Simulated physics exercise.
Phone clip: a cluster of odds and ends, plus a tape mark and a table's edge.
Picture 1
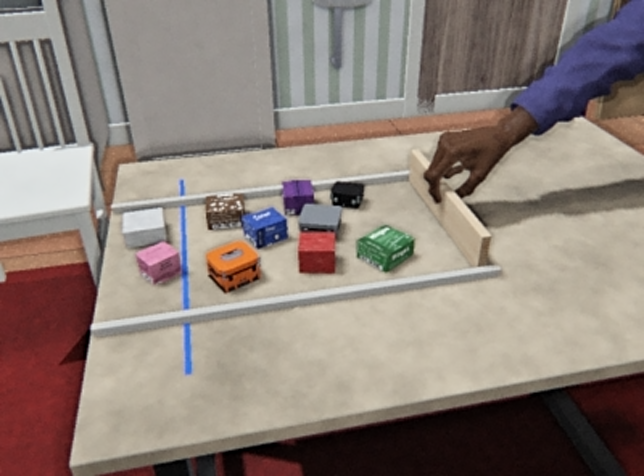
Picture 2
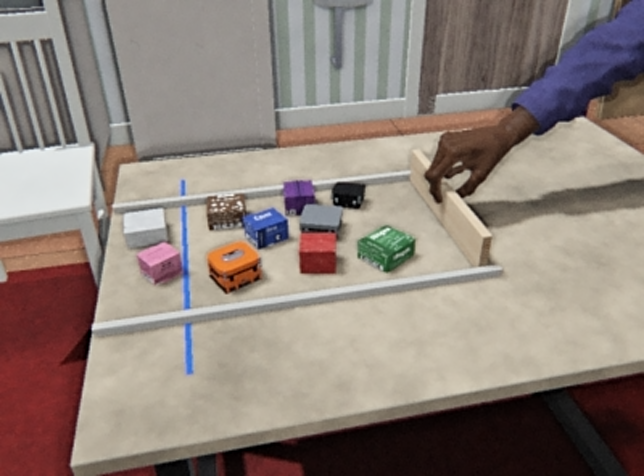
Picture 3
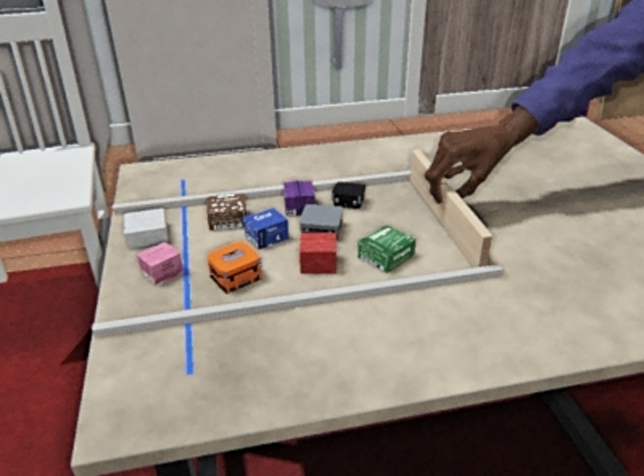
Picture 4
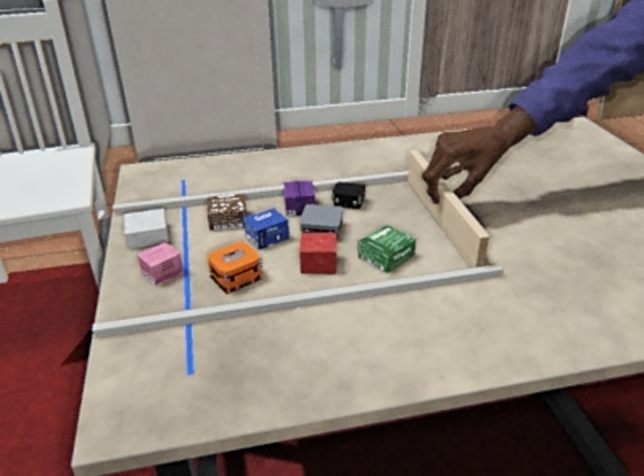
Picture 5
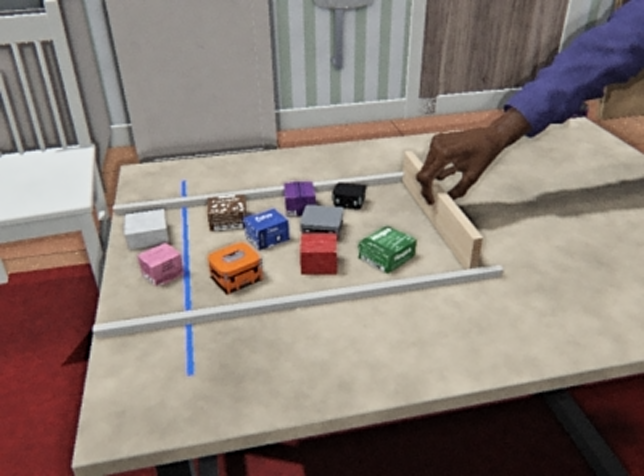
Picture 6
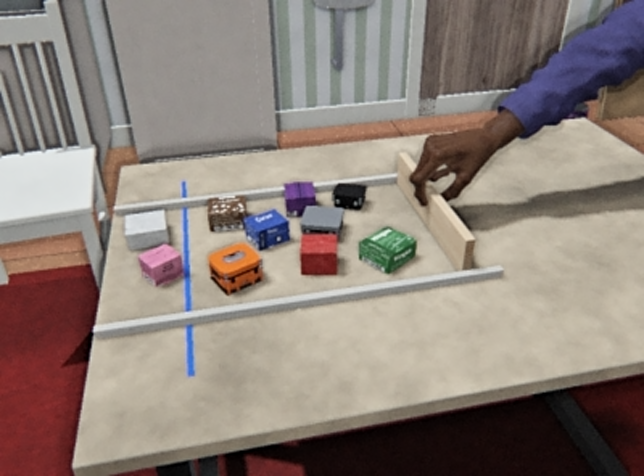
To begin with, a hand holds a wooden board upright at the right of a group of small colourful boxes between two pale rails, with a blue tape line at the left. The hand then slides the board slightly left, while the boxes stay where they are.
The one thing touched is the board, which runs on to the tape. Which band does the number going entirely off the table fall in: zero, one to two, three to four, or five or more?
The pieces that topple off will total three or four.
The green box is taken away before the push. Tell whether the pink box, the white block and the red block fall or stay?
Pink box: Over the edge; white block: Over the edge; red block: Still there.
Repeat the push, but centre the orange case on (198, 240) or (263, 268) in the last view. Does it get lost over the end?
Taking them in order, it drops away and then it drops away.
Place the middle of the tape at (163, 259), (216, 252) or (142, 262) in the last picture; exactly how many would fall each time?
6, 2, 7.
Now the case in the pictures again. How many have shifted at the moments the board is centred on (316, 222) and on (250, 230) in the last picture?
That makes 8 at the first spot and 10 at the second.
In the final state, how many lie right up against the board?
Count: 3.
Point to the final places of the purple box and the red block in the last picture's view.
The purple box at (136, 222), the red block at (118, 279).
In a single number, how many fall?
It comes to 4.
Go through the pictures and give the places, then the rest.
In the first picture, white block (145, 228); pink box (159, 263); orange case (233, 266); board (444, 204); tape (184, 254).
In the second picture, pink box (160, 264); green box (386, 248).
In the third picture, orange case (234, 267); board (446, 204).
In the fourth picture, white block (146, 228); red block (319, 254).
In the fifth picture, pink box (161, 265); brown box (228, 212).
In the sixth picture, white block (147, 230); pink box (162, 266); orange case (235, 268); board (431, 207); tape (186, 256).
Soon after, none off yet; white block at rest near (147, 230); pink box at rest near (162, 266); orange case at rest near (235, 268).
Then, none off yet; white block moved a little near (135, 231); pink box moved about its own width near (122, 268); orange case moved well along near (164, 276).
At rest, the number that fall off is three or four; fallen, brown box, orange case, pink box and white block.
